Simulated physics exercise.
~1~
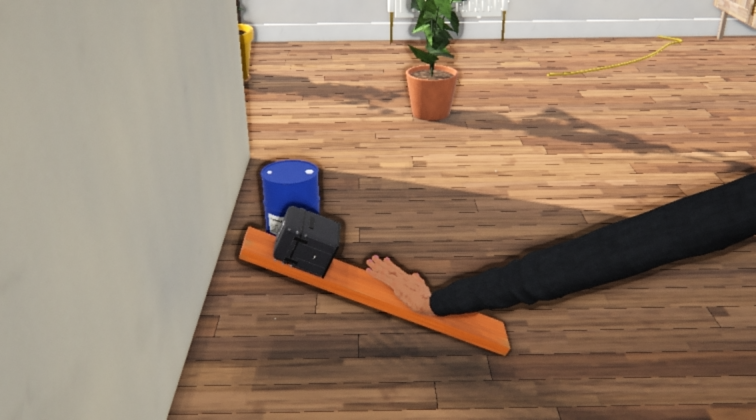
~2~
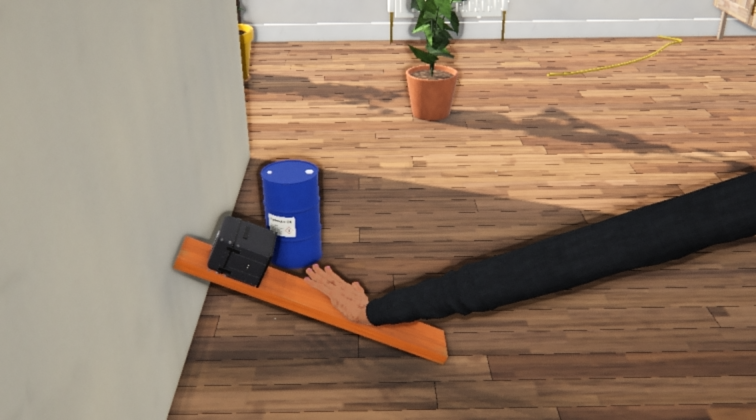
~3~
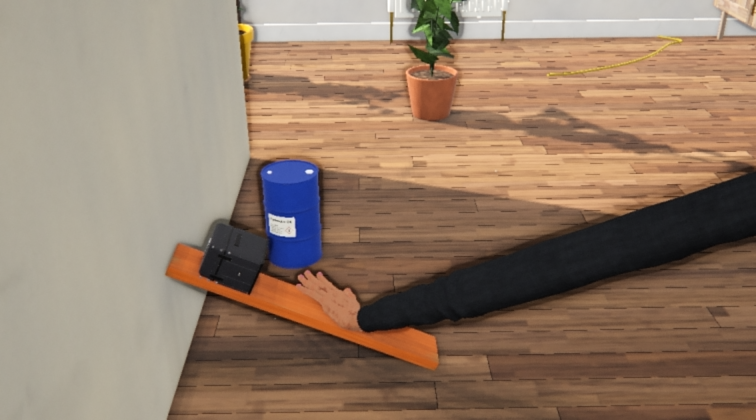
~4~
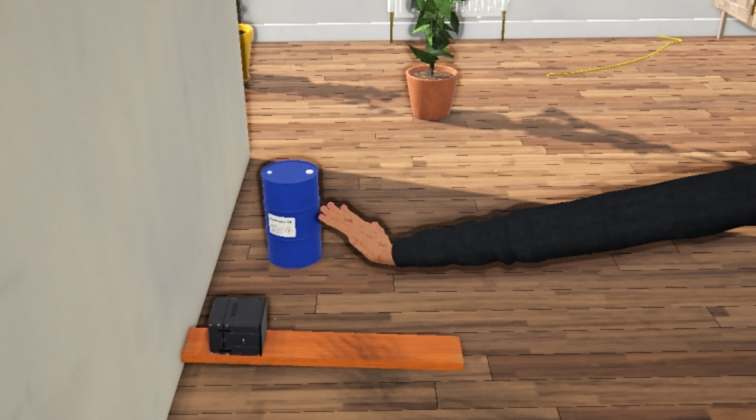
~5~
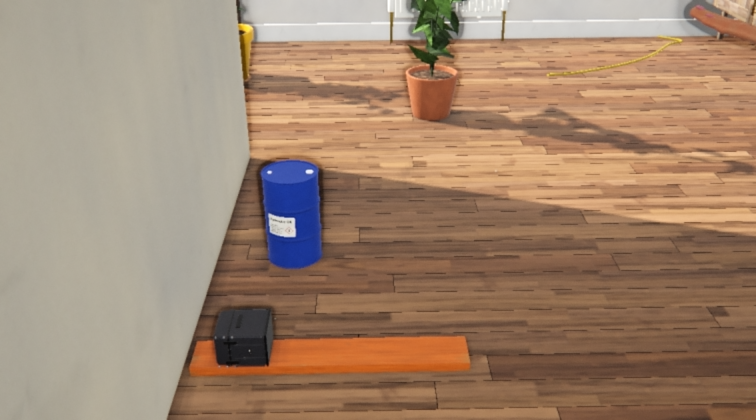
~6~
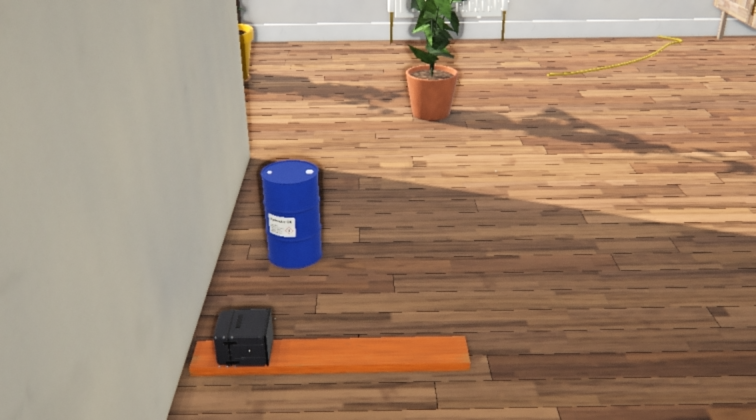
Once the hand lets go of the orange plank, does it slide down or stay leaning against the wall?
The orange plank slides down once it is released, and it ends up lying low by the wall with the black box still on it.
